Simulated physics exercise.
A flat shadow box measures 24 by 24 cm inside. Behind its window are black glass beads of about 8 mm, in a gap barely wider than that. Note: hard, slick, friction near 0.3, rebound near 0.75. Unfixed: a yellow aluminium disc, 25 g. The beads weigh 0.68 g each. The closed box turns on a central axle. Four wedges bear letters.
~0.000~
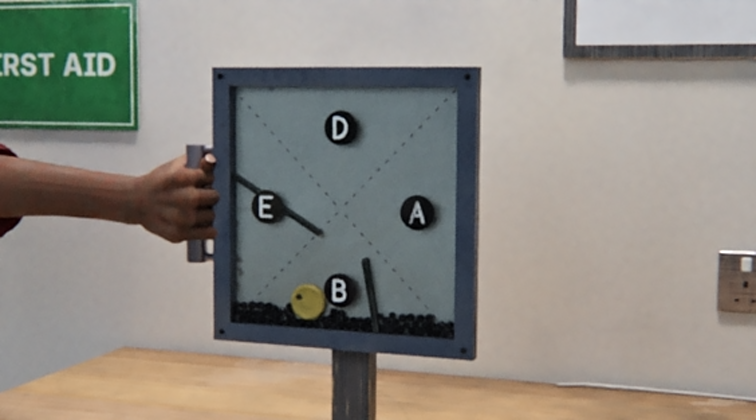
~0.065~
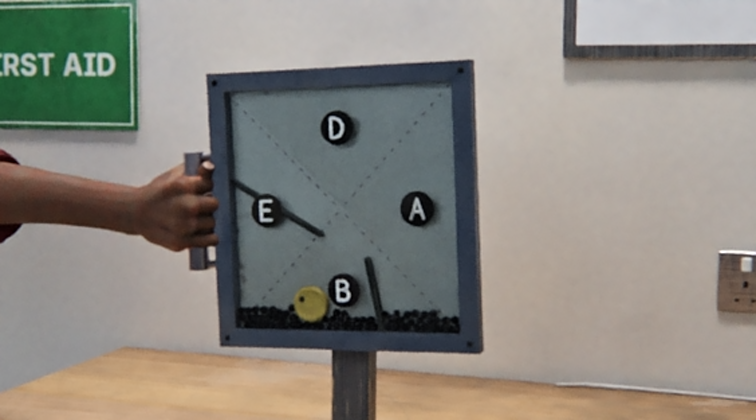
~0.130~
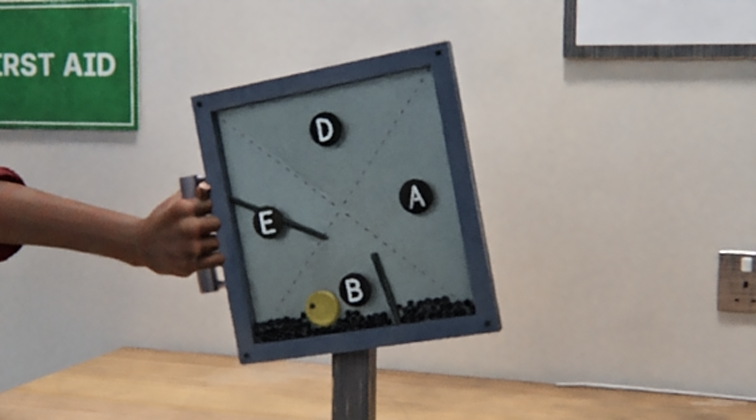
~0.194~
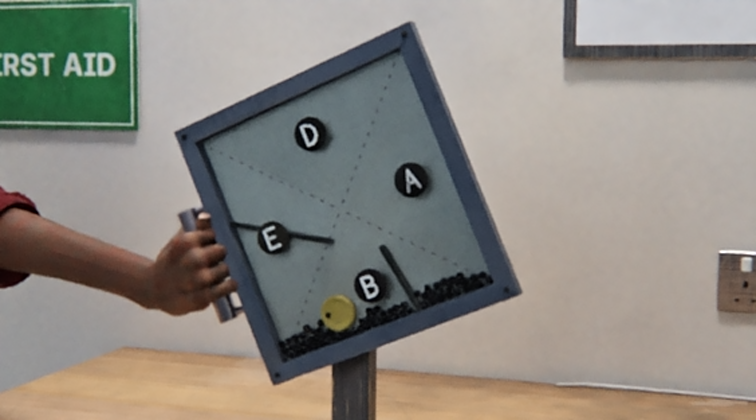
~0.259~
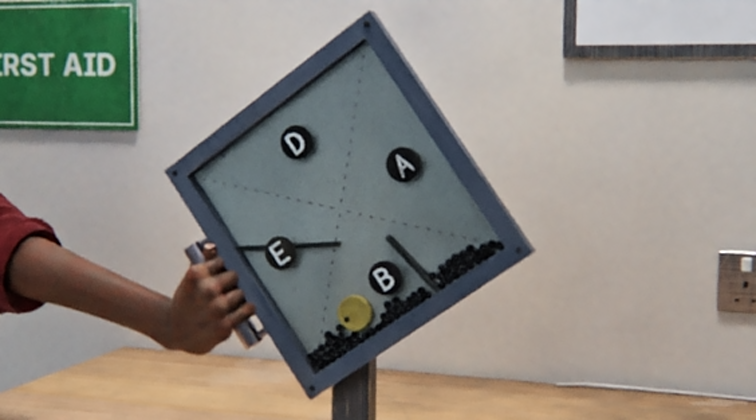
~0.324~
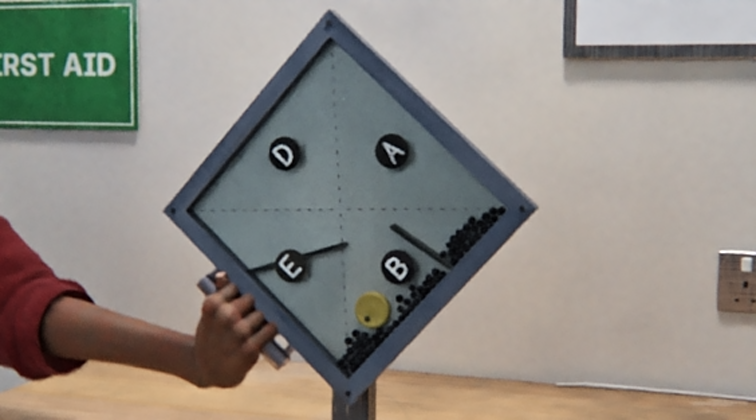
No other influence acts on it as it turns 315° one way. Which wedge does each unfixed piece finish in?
Answer: B.
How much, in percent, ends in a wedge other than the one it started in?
About 40 in a hundred.
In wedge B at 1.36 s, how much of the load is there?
Close to 30 % of the load.
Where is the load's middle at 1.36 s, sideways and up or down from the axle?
I'd put it near 1 centimetres to the right and 2 centimetres below.
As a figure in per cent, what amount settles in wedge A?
Some 35 per cent.
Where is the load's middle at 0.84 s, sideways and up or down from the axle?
Position estimate: Right 6 cm, below 2 cm.
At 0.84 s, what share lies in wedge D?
Around 20 percent of the load.
After 0.84 s, it stands 146° anticlockwise; the beads' middle is 6 cm right of and 2 cm below the centre; A 10 %, D 20 %, E 65 %; yellow disc in E.
After 1.36 s, it has come round 244° anticlockwise; the beads' middle is 1 cm right of and 2 cm below the centre; A 20 %, B 30 %, D 25 %, E 25 %; yellow disc in E.
After 1.81 s, it has come round 315° anticlockwise; the beads' middle is 1 cm right of and 10 cm below the centre; A 55 %, B 45 %; yellow disc in B.
At rest by 2.5 s, it has come round 315° anticlockwise; A 35 %, B 65 %, D 0 %, E 0 %; yellow disc in B.
